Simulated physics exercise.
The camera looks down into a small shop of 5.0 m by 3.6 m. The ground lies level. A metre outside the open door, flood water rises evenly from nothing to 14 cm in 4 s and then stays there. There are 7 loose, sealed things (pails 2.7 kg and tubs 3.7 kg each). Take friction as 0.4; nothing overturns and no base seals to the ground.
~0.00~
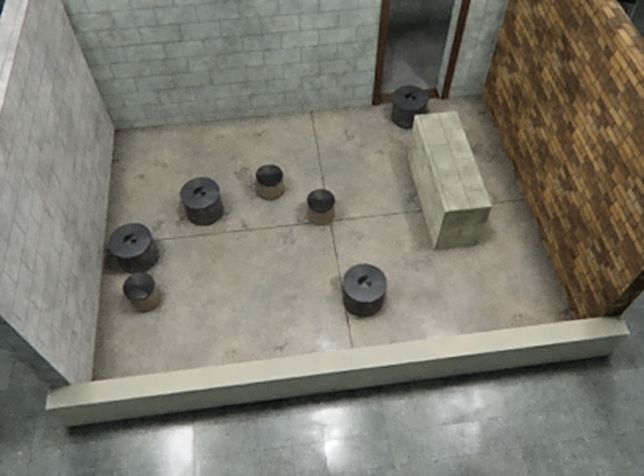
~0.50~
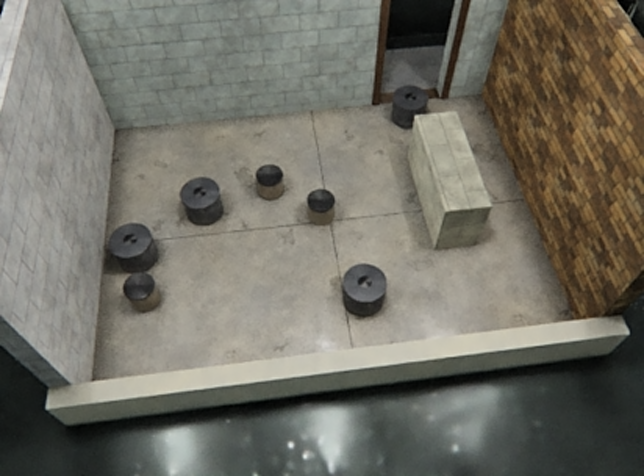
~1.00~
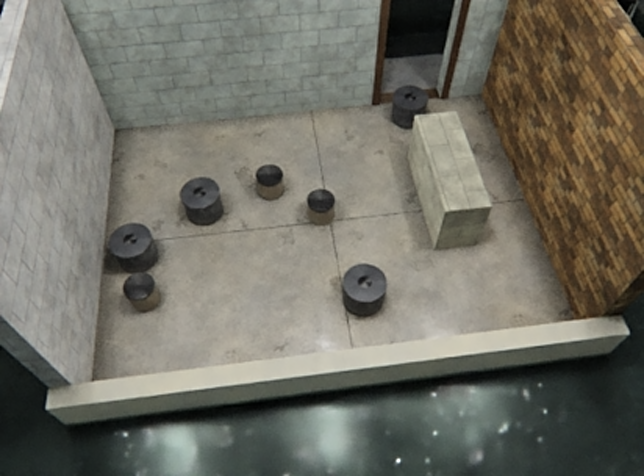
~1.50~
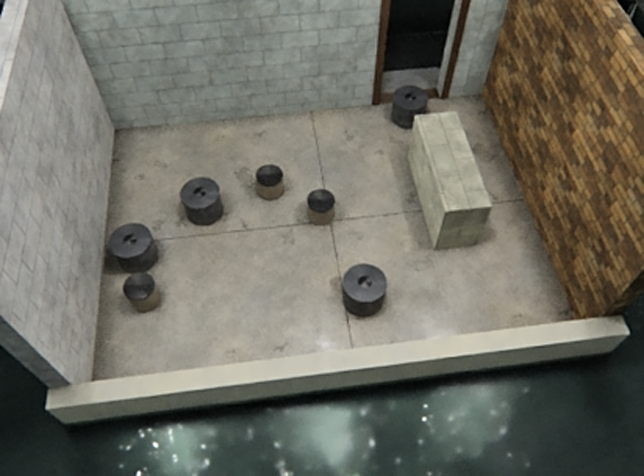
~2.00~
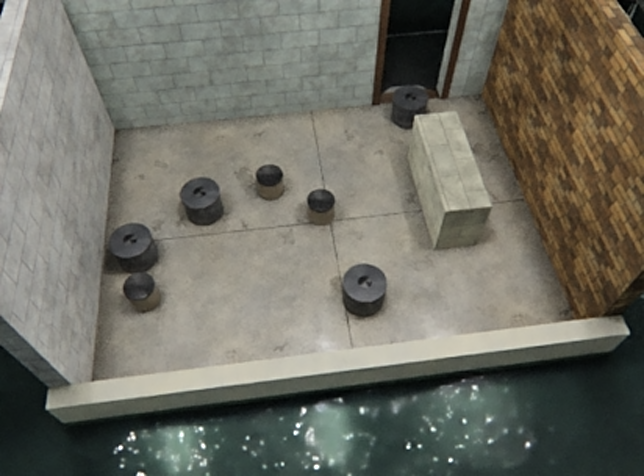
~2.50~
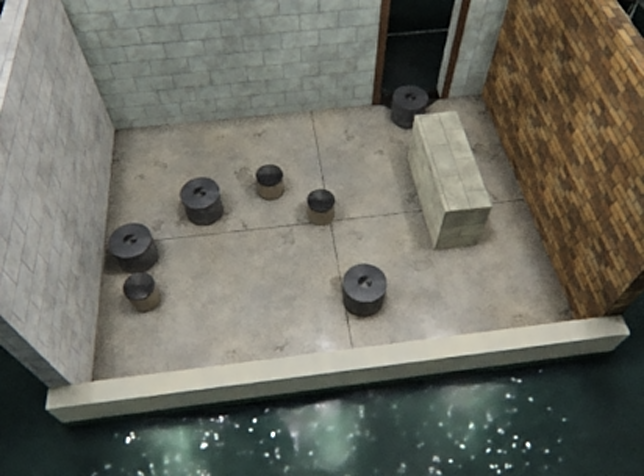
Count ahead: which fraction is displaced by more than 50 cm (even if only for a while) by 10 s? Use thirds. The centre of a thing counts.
It is not even a third.
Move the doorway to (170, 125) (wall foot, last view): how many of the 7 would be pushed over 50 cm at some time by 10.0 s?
In that case 4 of them.
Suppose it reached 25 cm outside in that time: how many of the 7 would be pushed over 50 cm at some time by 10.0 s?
In that case 6 of them.
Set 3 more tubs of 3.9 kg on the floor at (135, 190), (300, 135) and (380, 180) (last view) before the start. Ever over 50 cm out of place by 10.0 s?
In that order: Short of it, less, over.
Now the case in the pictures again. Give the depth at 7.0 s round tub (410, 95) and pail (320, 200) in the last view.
About 2 and 2 cm.
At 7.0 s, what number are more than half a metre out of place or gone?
1 of them.
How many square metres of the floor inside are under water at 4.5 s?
About 3.5 m2.
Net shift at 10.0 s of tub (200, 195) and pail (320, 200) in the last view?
In turn: 0 cm, 60 cm.
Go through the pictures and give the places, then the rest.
The first frame shows a pail at (139, 286) rests on the ground; a tub at (365, 282) rests on the ground; water covers 0.0 m2; 0 of 7 have shifted.
The second frame shows a pail at (139, 286), on the bottom; a tub at (365, 282), on the bottom; 0.0 m2 under water; 0 of 7 have shifted.
The third frame shows a pail at (139, 286) rests on the ground; a tub at (365, 282) rests on the ground; 0.0 m2 under water; 0 of 7 have shifted.
The fourth frame shows a pail at (139, 286), on the bottom; a tub at (365, 282), on the bottom; 0.0 m2 under water; 0 of 7 have shifted.
The fifth frame shows a pail at (139, 286) rests on the ground; a tub at (365, 282) rests on the ground; 0.0 m2 under water; 0 of 7 have shifted.
The sixth frame shows a pail at (139, 286), on the bottom; a tub at (365, 282), on the bottom; water covers 0.1 m2; 0 of 7 have shifted.
After 3.5 s 0 of 7 are over 50 cm from their spots; 0 afloat.
After 4.5 s 0 of 7 are over 50 cm from their spots; 1 afloat.
After 7.0 s 1 of 7 are over 50 cm from their spots; 0 afloat.
After 10.0 s 2 of 7 are over 50 cm from their spots, and 2 have been at some point; 1 afloat.
